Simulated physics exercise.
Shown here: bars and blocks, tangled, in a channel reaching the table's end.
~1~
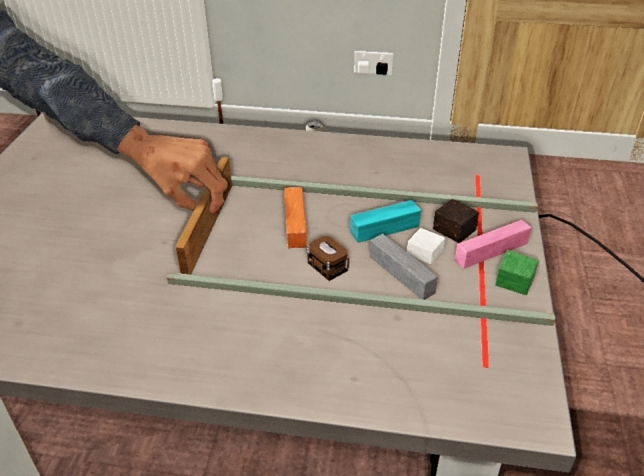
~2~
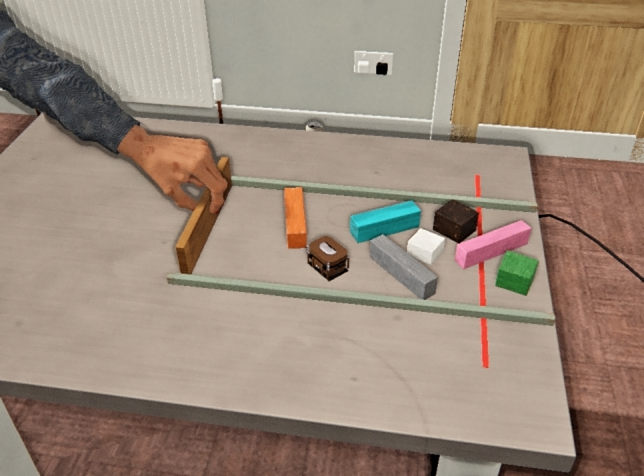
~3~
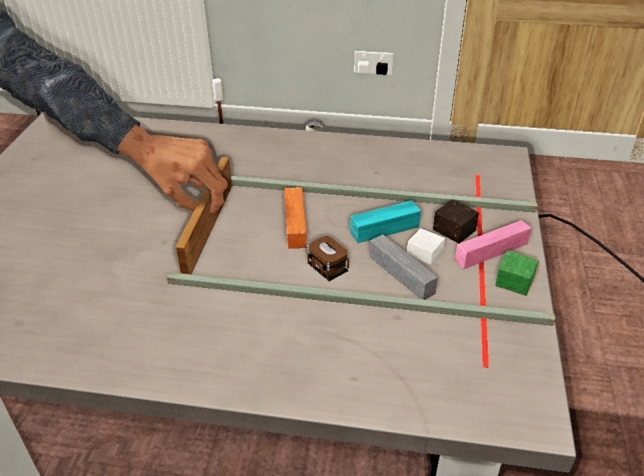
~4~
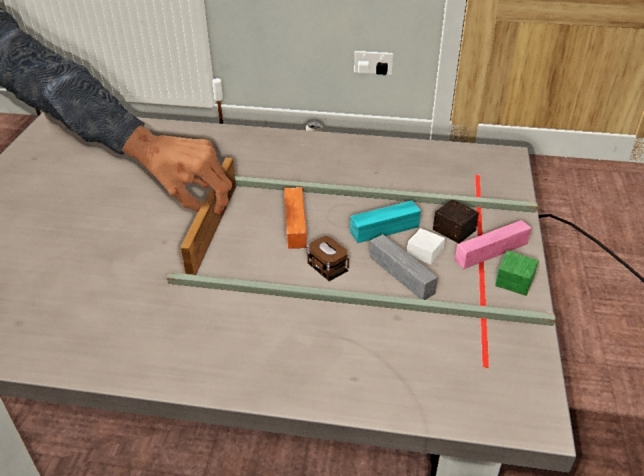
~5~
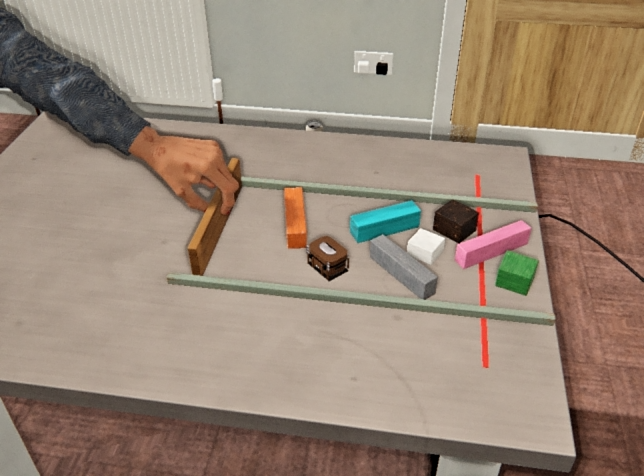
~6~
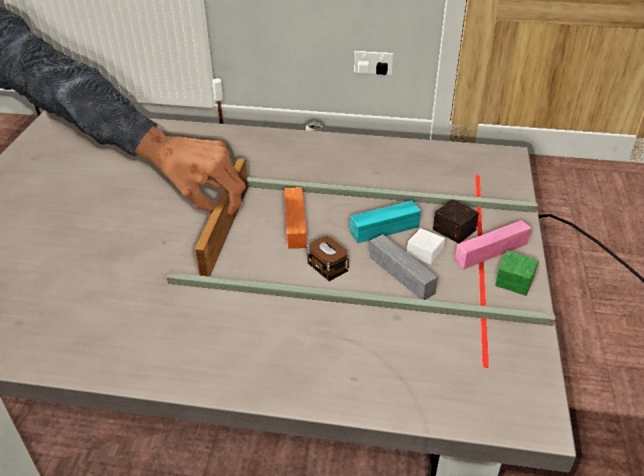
At first, a hand holds a wooden board still at the left of a channel on a table, with coloured bars and blocks lying to its right near a red line. Then the hand slides the board slightly rightward, while the bars, blocks and brown case stay still.
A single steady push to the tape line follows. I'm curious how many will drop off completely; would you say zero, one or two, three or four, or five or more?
Odds are the fallen group will hold just one or two.
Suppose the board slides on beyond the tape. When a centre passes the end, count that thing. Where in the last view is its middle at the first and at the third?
Its middle is around (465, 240) and later (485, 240).
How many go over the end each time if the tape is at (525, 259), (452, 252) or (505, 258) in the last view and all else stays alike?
Try 1: 6; try 2: 0; try 3: 4.
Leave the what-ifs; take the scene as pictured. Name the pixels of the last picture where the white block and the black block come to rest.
The white block comes to rest close to (540, 256), while the black block rests close to (538, 227).
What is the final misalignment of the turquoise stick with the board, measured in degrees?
Roughly 0° out of line.
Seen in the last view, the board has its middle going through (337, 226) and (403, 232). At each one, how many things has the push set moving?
Tally at point one: 3; at point two: 7.
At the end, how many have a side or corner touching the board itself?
2.
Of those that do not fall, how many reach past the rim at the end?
2 overhanging.
Soon after, none off yet; green block at rest near (517, 273); pink bar at rest near (493, 244); black block at rest near (456, 221).
At rest, the number that fall off is one or two; fallen, pink bar and green block.
